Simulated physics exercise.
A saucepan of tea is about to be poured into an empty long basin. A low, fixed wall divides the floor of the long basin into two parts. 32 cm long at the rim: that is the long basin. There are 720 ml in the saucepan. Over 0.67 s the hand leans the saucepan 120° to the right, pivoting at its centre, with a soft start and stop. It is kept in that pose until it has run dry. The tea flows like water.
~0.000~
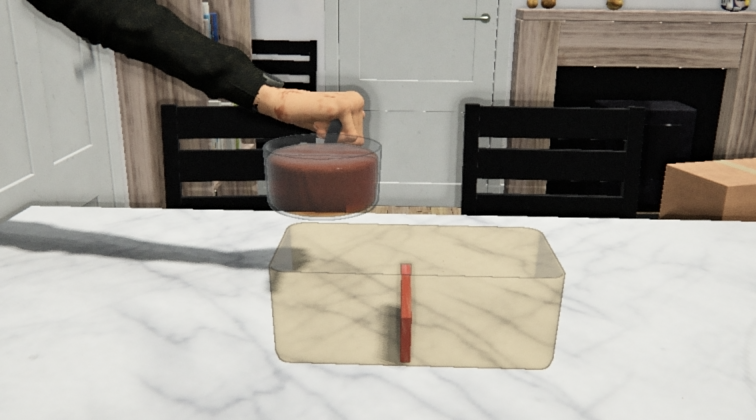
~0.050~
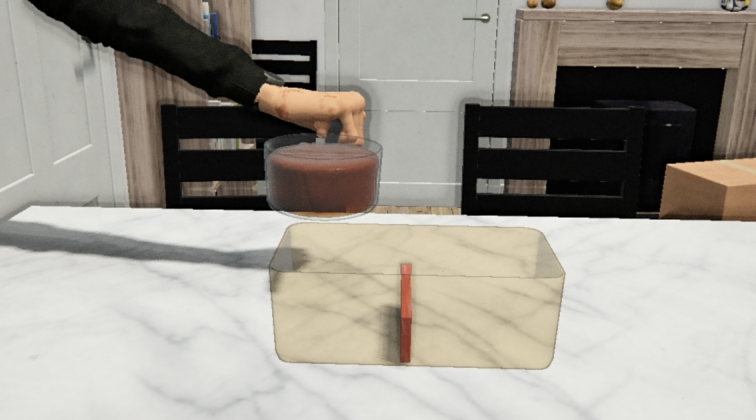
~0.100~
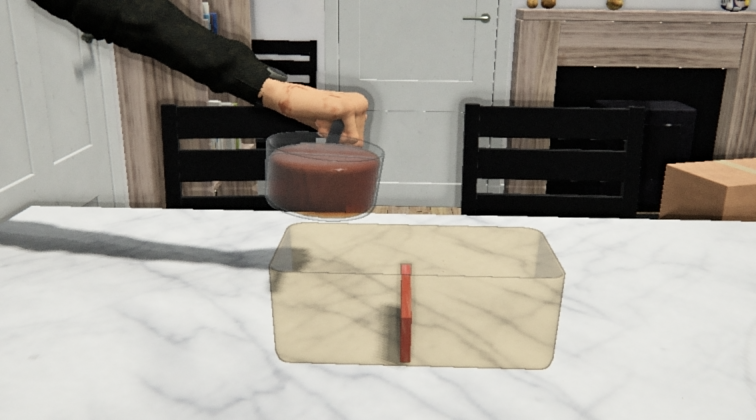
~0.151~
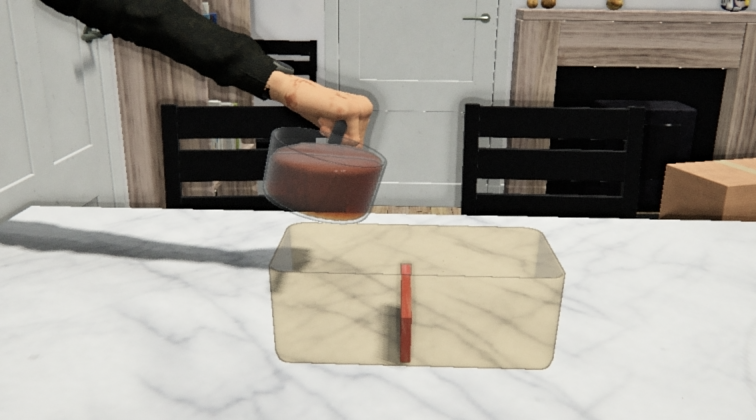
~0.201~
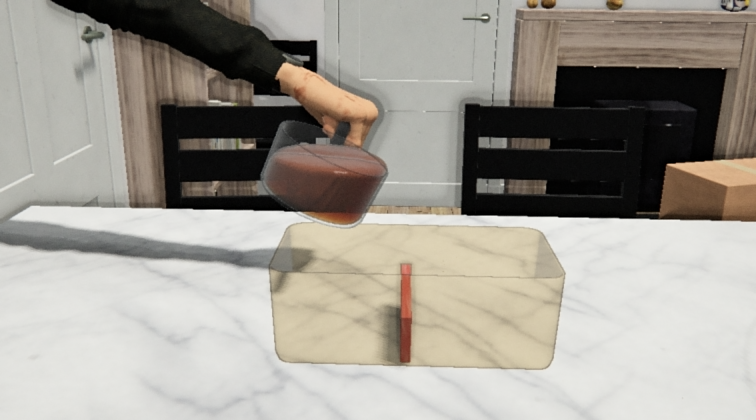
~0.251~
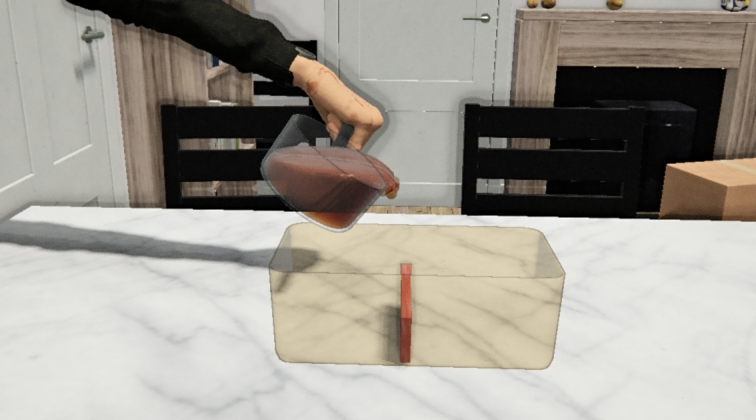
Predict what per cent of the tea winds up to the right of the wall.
Roughly 51 per cent is past the wall.
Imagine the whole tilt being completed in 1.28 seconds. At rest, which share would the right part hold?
Estimate: Close to 70 per cent.
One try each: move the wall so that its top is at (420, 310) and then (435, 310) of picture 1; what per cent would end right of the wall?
In order, 45 and 30 per cent.
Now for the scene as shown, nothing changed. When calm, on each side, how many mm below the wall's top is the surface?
I'd say some 42 mm on the left and some 42 mm on the right.
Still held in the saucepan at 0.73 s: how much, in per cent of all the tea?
Close to 1 in a hundred.
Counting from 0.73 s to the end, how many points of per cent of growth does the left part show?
About 1 percent, give or take.
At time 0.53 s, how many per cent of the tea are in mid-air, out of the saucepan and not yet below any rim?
Roughly 18 percent.
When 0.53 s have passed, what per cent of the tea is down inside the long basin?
About 66%.
By 0.53 s the tilt is 107° and 15 per cent is still to pour, 22 is left of the wall and 45 right of it.
By 0.73 s the tilt is 120° and 1 per cent is still to pour, 45 is left of the wall and 50 right of it.
By 0.94 s the tilt is 120° and 0 per cent is still to pour, 46 is left of the wall and 51 right of it.
By 1.17 s the tilt is 120° and 0 per cent is still to pour, 47 is left of the wall and 51 right of it.
At rest 47 per cent lies left of the wall, 51 right of it and 2 outside.
